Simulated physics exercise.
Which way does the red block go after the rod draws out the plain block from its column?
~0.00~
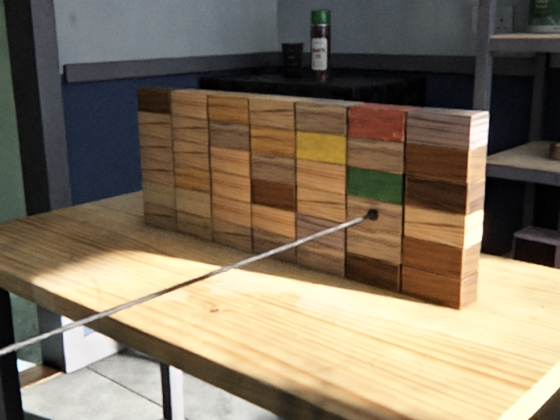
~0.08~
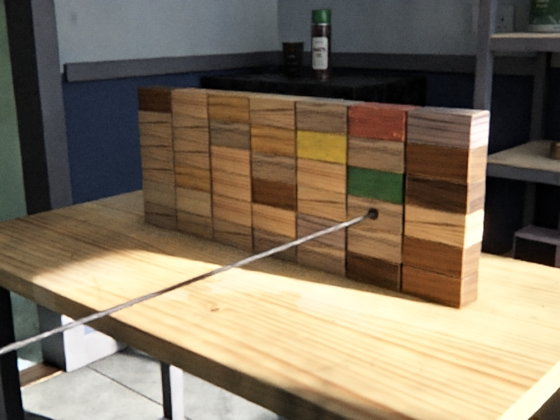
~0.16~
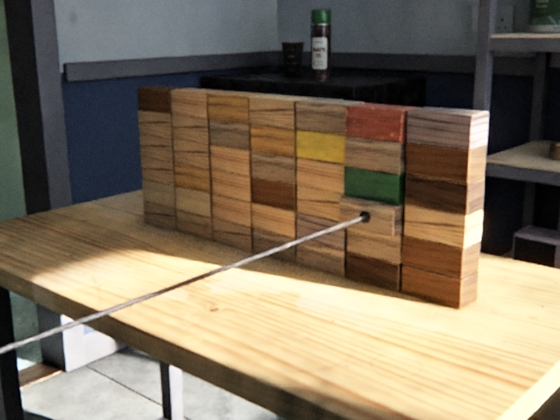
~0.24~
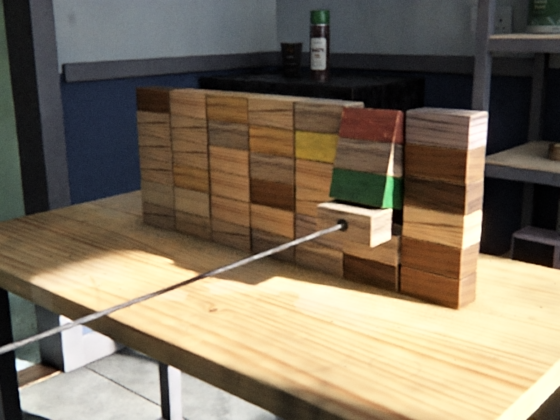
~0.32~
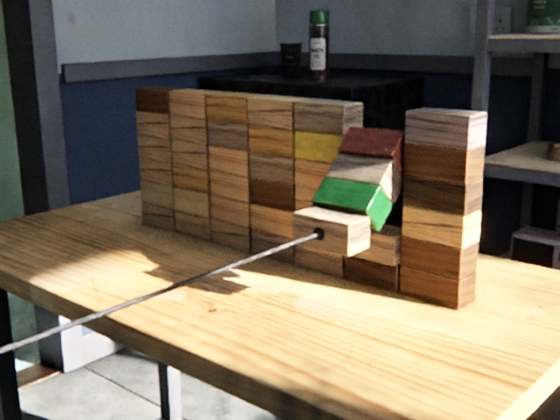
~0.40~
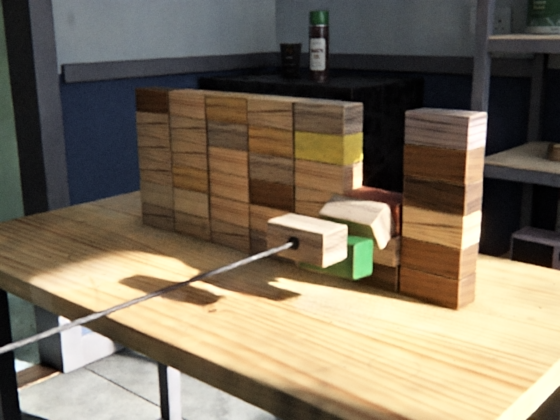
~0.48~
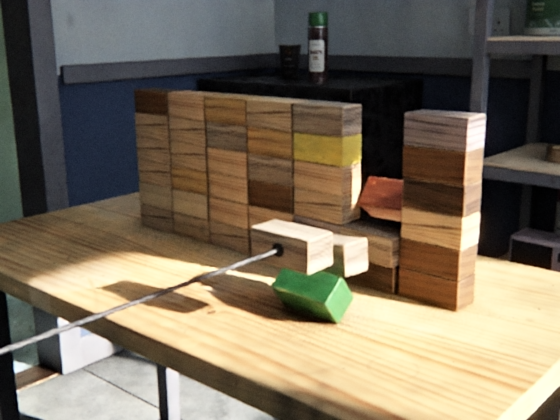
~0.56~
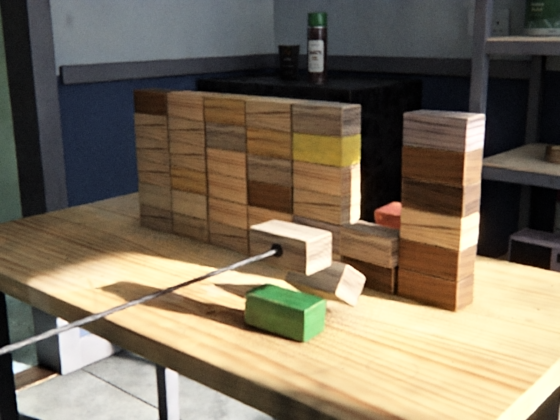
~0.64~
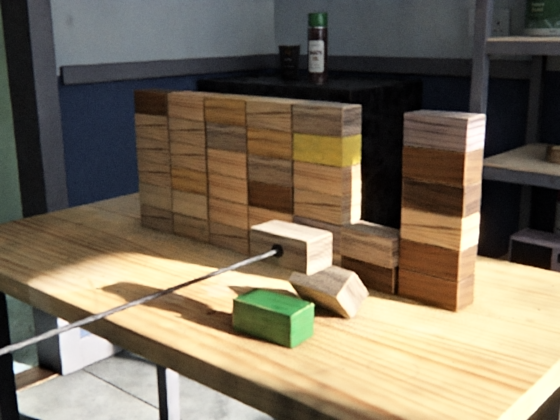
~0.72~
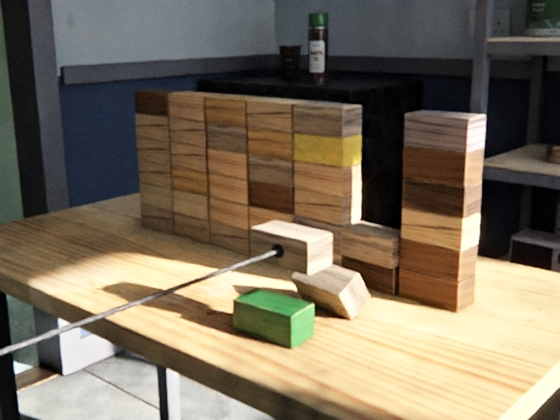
The red block moves down, tipping as it drops from the top of its column and finally sinking out of sight behind the low blocks left in the gap.
